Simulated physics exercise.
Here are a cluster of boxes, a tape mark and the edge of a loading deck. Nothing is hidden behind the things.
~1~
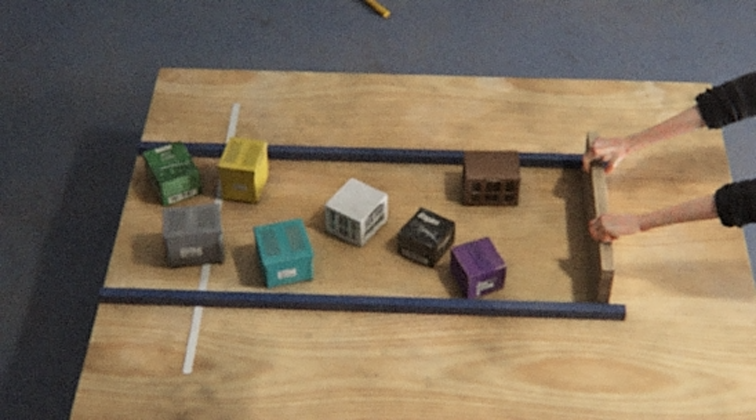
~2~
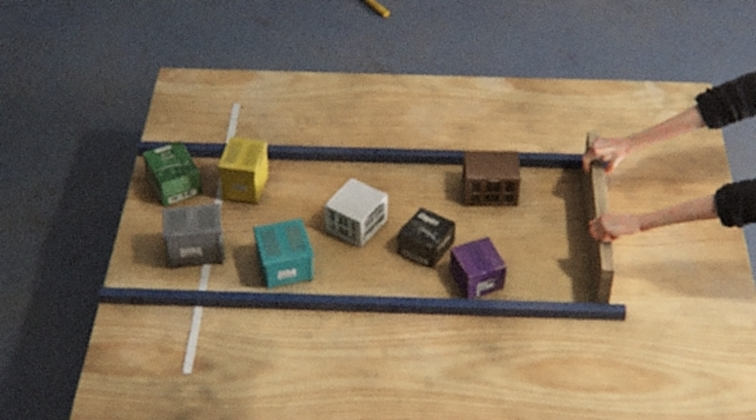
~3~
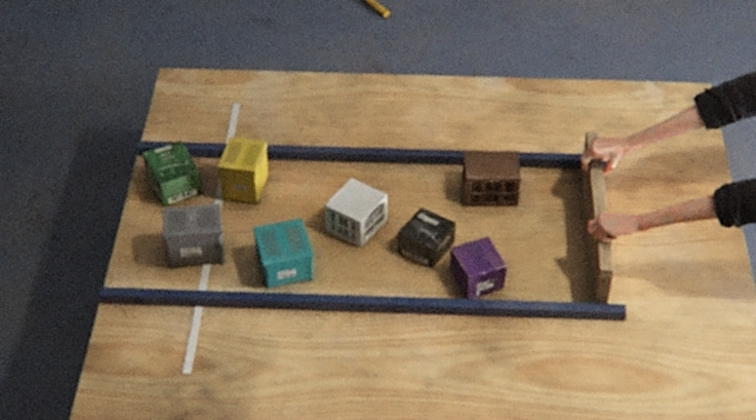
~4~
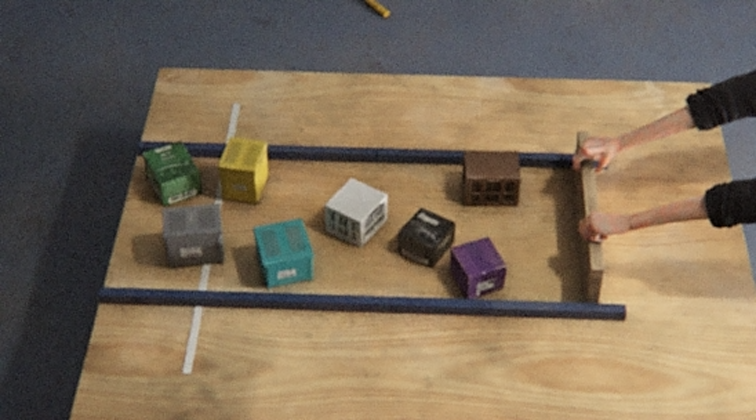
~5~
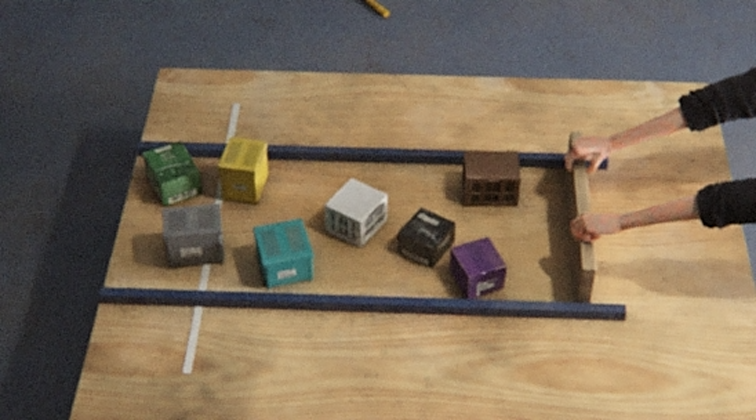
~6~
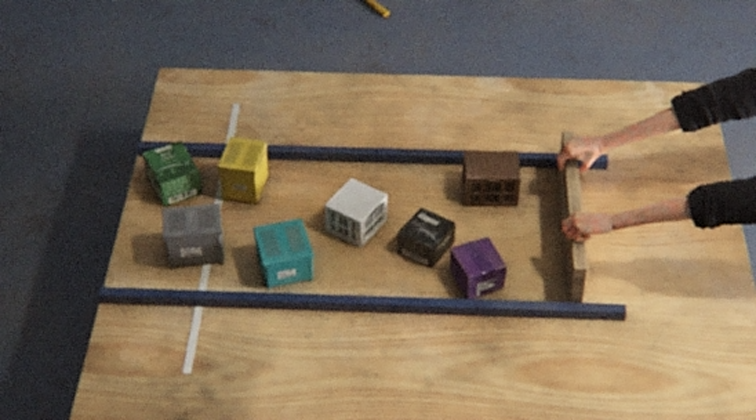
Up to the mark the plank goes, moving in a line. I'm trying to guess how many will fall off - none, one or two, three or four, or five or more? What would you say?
I'd say one or two.
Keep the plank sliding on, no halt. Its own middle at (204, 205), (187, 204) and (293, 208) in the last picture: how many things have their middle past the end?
It would be 2, 4 and 0.
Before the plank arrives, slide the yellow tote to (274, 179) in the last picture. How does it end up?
It is safe.
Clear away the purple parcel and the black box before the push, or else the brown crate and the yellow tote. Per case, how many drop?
You'd get 1 in the first case and 1 in the second one.
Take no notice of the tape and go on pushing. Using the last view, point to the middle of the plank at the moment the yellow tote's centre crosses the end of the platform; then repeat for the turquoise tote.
With the yellow tote it sits around (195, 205), with the turquoise tote around (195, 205).
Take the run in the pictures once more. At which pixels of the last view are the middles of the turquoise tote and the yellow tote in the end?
They finish at roughly (129, 257) and (149, 161) respectively.
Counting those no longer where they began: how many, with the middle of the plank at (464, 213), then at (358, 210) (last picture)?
First 3, then 5.
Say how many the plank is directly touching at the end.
The count comes out at 3.
A little later, none off yet; green box at rest near (172, 173); grey tote at rest near (194, 237); yellow tote at rest near (244, 171).
When it is over, the number that fall off is one or two; down, grey tote and green box.
